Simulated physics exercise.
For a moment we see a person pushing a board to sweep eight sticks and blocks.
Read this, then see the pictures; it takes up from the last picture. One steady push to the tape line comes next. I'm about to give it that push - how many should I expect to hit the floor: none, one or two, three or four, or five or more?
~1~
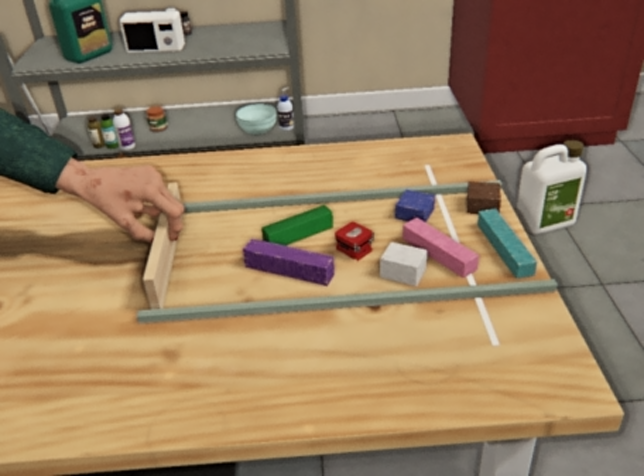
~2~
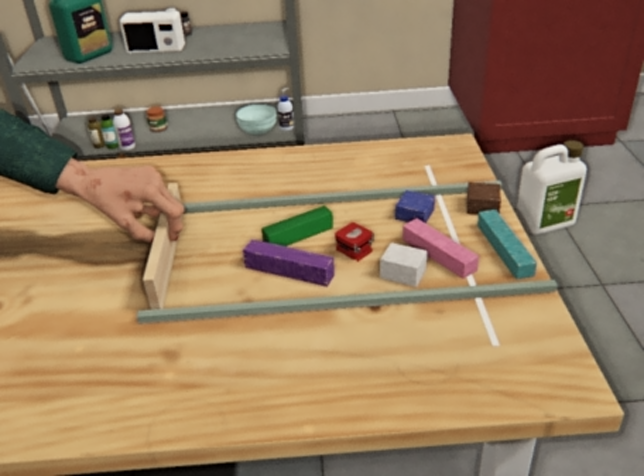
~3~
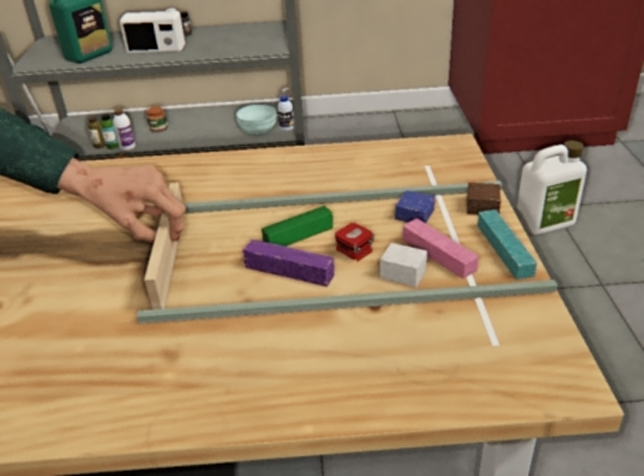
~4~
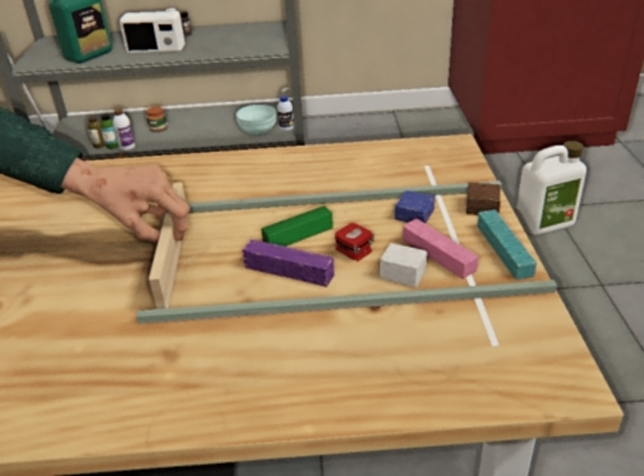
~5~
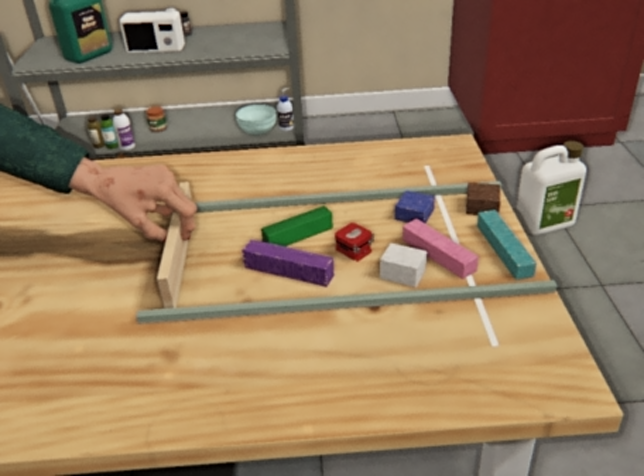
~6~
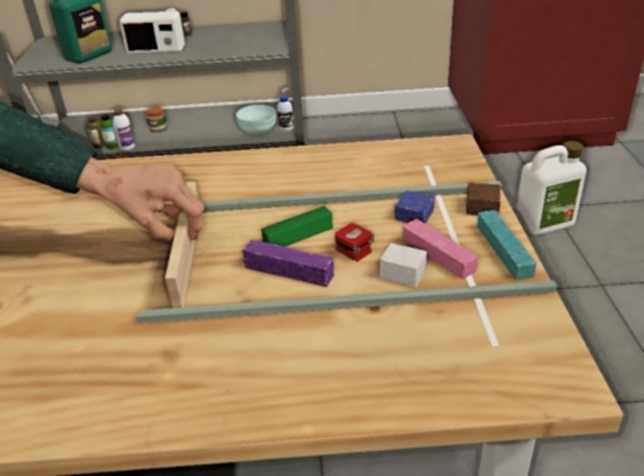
Expect one or two.
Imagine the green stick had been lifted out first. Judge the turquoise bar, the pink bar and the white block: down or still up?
Final state: Turquoise bar off, pink bar in place, white block in place.
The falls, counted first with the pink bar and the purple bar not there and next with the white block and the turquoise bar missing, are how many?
That gives 0 for the first pair taken away and 0 for the second.
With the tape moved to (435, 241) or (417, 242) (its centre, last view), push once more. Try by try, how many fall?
The floor gets 0 the first time and 0 the second.
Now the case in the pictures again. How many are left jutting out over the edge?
The total here is 1.
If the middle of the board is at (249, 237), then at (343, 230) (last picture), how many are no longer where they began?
Respectively 1 and 4.
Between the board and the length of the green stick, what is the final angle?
Roughly 0 degrees.
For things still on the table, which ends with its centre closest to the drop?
That would be the brown block.
Soon after, none off yet; turquoise bar at rest near (505, 243); brown block at rest near (483, 200); pink bar at rest near (439, 248).
Then, none off yet; turquoise bar at rest near (505, 243); brown block at rest near (483, 200); pink bar moved a little near (448, 245).
At rest, the number that fall off is one or two; fallen, turquoise bar.
